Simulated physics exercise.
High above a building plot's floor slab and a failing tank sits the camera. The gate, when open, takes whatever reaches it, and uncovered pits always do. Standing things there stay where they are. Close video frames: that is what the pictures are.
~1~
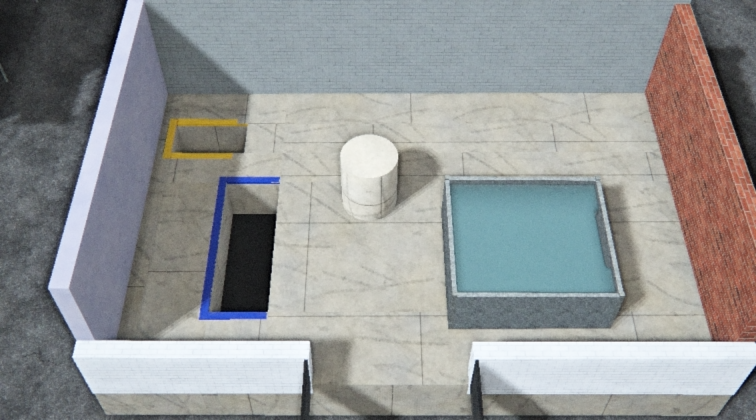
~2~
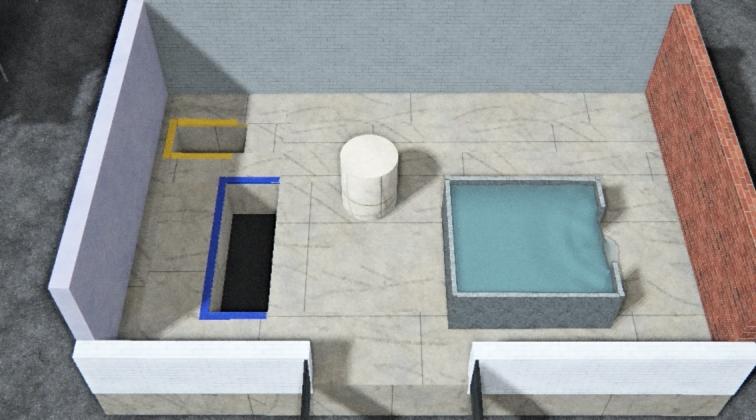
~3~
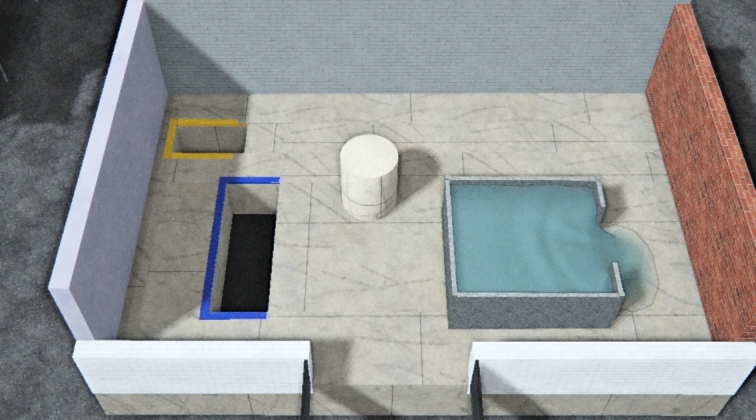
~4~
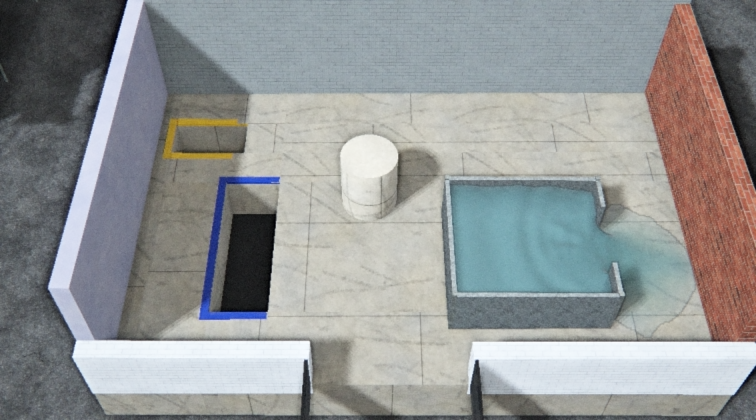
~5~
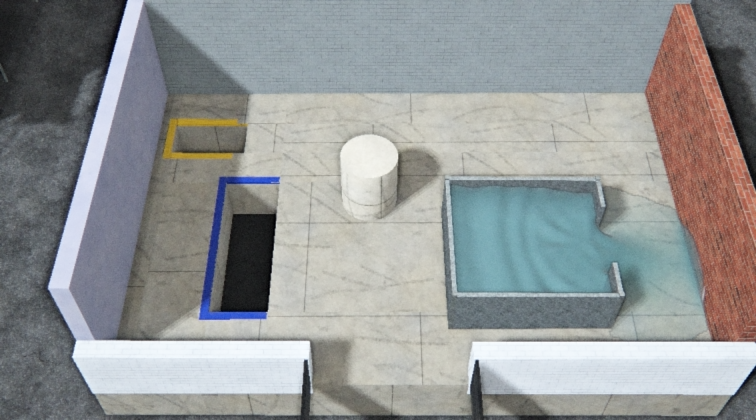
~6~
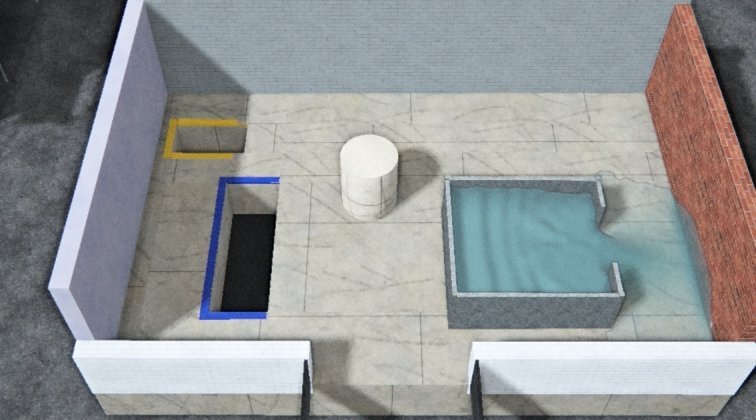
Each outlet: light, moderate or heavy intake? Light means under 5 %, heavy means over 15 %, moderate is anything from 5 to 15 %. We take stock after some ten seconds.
Intake - gate: Moderate, blue pit: Moderate, yellow pit: Moderate.
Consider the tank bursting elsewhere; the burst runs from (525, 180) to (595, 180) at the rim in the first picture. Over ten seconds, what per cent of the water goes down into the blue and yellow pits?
For blue it's about 10 per cent, and for yellow about 20 per cent.
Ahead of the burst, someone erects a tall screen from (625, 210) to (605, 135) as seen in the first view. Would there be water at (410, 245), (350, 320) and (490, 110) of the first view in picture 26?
Untouched, swamped, swamped.
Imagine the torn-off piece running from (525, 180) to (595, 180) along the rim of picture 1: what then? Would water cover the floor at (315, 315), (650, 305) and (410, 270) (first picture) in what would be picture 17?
Unsoaked, then unsoaked, then unsoaked.
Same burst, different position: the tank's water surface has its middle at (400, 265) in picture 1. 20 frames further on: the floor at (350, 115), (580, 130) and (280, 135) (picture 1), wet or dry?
In sequence: Unflooded, next inundated, then unflooded.
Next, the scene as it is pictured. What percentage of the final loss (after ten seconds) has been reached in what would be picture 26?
5 per cent.
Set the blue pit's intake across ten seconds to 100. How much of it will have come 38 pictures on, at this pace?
Roughly 30 per cent.
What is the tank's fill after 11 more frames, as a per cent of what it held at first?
That comes to about 58 per cent.
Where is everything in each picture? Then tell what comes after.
The first frame shows the open tank at (529, 237) is whole and still.
In the second frame, water pours out at (599, 256) and has run to a hidden place.
In the third frame, water pours out at (598, 258) and has run to (631, 235).
In the fourth frame, water pours out at (598, 259) and has run to (693, 275).
In the fifth frame, the front is at (677, 216), out from the gap at (598, 258).
In the sixth frame, water pours out at (598, 258) and has run to (671, 192).
A moment on, water covers 15 % of the floor; the gate 0 %, the blue pit 0 %, the yellow pit 0 %.
Next, water covers 25 % of the floor; the gate 0 %, the blue pit 0 %, the yellow pit 0 %.
Then, water covers 45 % of the floor; the gate 1 %, the blue pit 0 %, the yellow pit 0 %.
Later, water covers 85 % of the floor; the gate 5 %, the blue pit 4 %, the yellow pit 2 %.
In the end, water covers 95 % of the floor; the gate 9 %, the blue pit 13 %, the yellow pit 11 %.
